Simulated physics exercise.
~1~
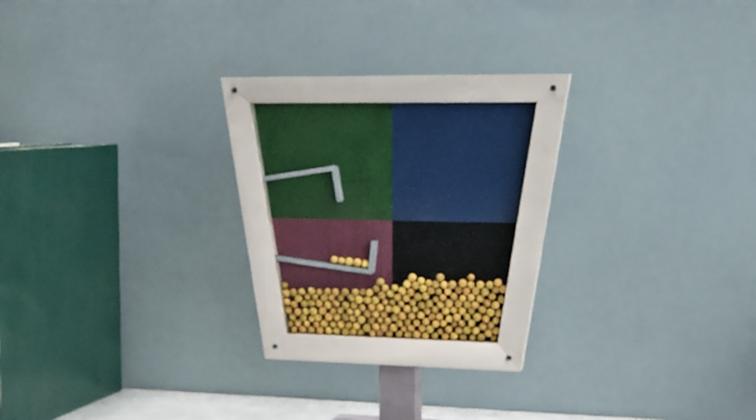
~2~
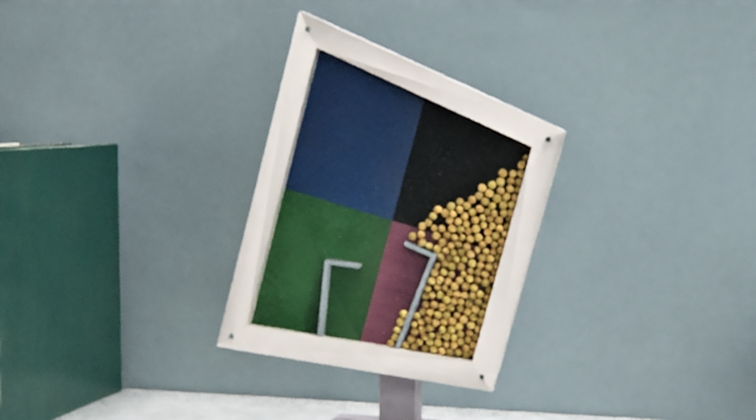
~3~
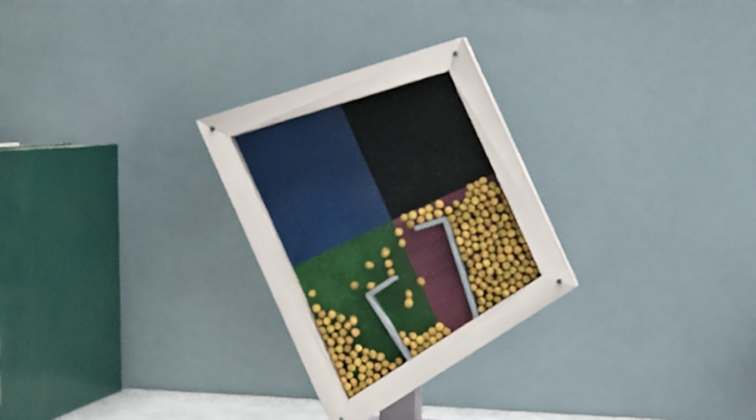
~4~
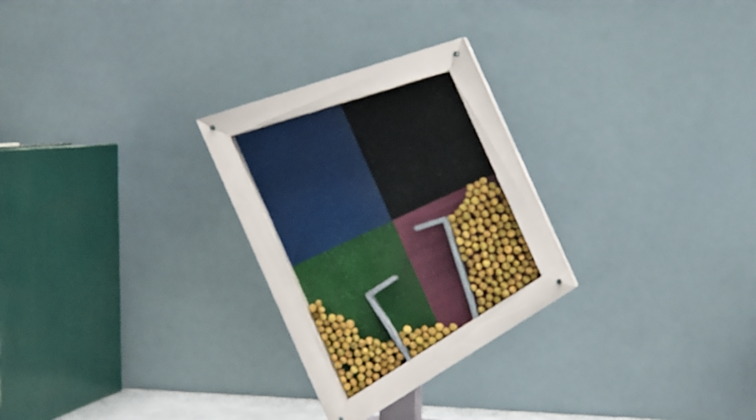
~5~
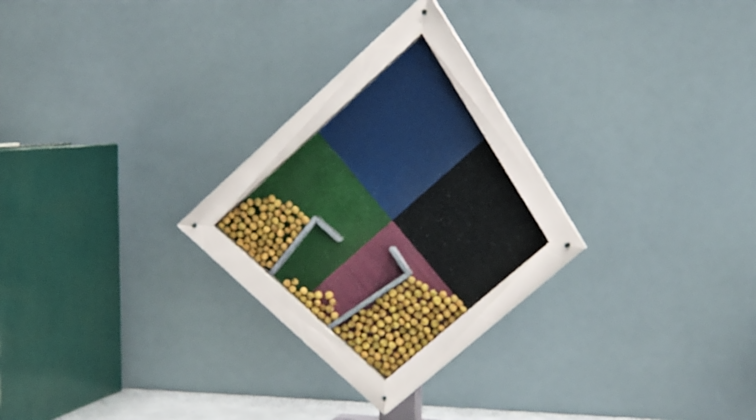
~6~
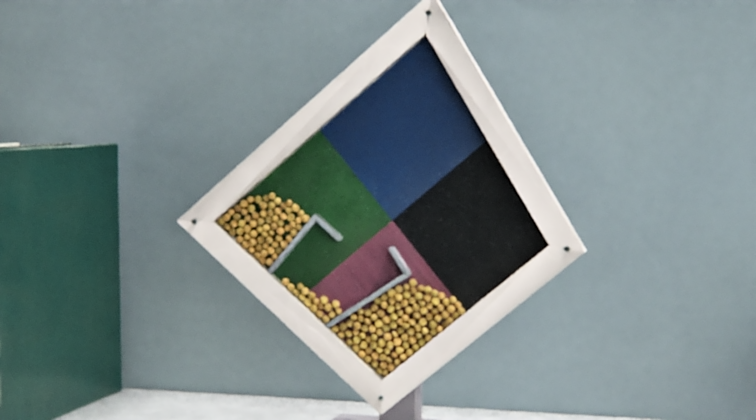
A framed square case of small yellowish beads turned a long way anticlockwise, sending beads tumbling around the bent strips inside, then paused and swung partway back, coming to rest tilted with most beads in the pink quarter and the rest in the green.
